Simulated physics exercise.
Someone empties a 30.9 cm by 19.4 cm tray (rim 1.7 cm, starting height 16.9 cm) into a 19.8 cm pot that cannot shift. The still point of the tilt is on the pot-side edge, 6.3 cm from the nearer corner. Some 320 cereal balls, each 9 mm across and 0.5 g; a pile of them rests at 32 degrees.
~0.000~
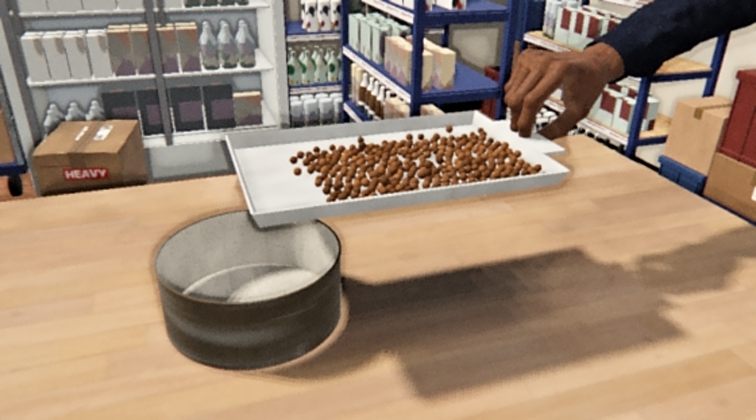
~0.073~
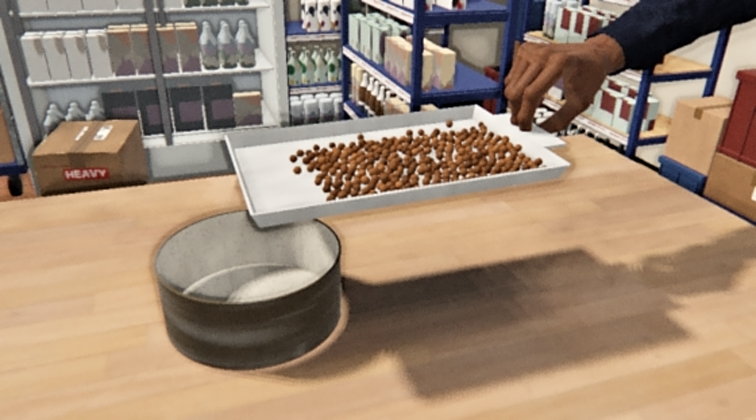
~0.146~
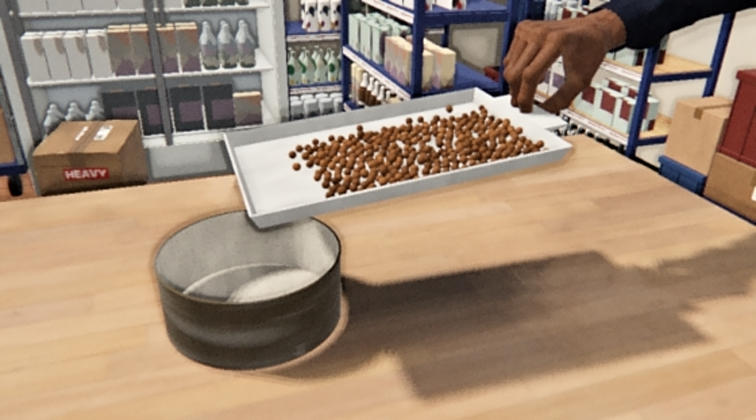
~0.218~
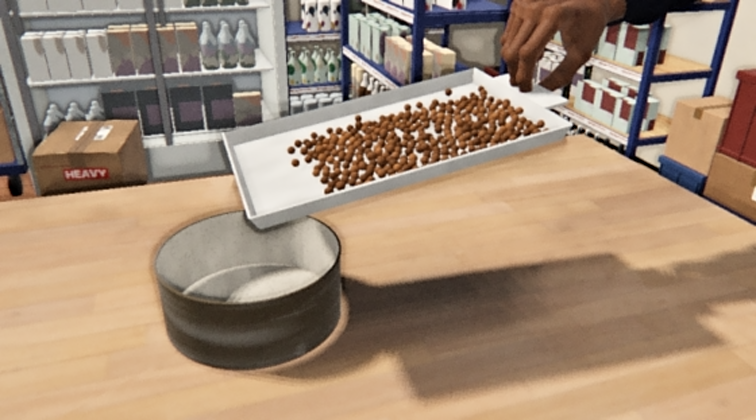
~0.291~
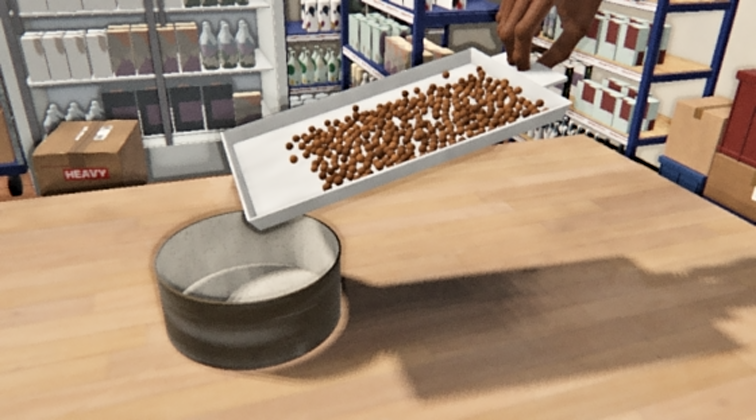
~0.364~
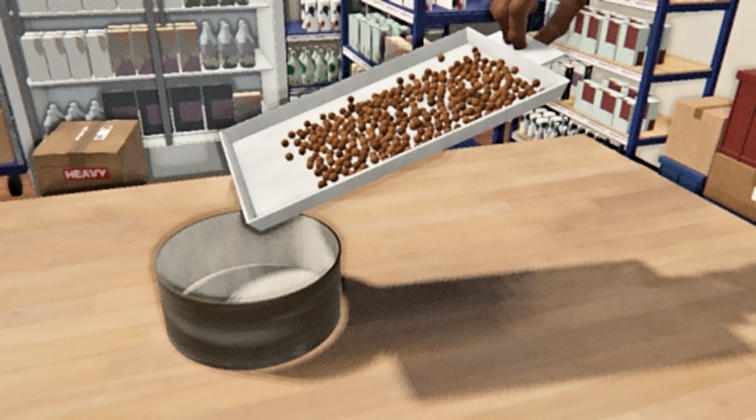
White tray of small brown balls tilting steadily as a hand raises its right end, beside a dark round pot on a wooden table.
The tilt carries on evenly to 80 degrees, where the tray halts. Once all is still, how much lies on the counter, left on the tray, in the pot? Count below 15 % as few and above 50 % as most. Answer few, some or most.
Counter: Some, tray: Few, pot: Most.
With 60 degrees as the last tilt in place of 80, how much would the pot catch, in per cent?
Then about 20 per cent.
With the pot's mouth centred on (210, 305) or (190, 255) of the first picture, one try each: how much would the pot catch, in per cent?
Some 90 and 65 per cent.
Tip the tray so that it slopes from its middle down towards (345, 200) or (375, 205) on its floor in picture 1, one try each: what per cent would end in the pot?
Some 15 and 15 per cent.
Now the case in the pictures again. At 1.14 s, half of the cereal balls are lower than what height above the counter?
Roughly 18 cm.
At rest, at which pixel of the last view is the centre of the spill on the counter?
Near (186, 411).
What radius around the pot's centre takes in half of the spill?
About 18 cm.
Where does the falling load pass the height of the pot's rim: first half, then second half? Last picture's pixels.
At about (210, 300), then at (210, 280).
After 0.83 s, tilt 48 degrees; the tray holds 95 %, the pot 0 %.
After 1.14 s, tilt 68 degrees; the tray holds 70 %, the pot 15 %.
Then, at 1.55 s, tilt 80 degrees; the tray holds 25 %, the pot 35 %.
At rest (2.5 s), counter 40 %, tray 0 %, pot 60 %.
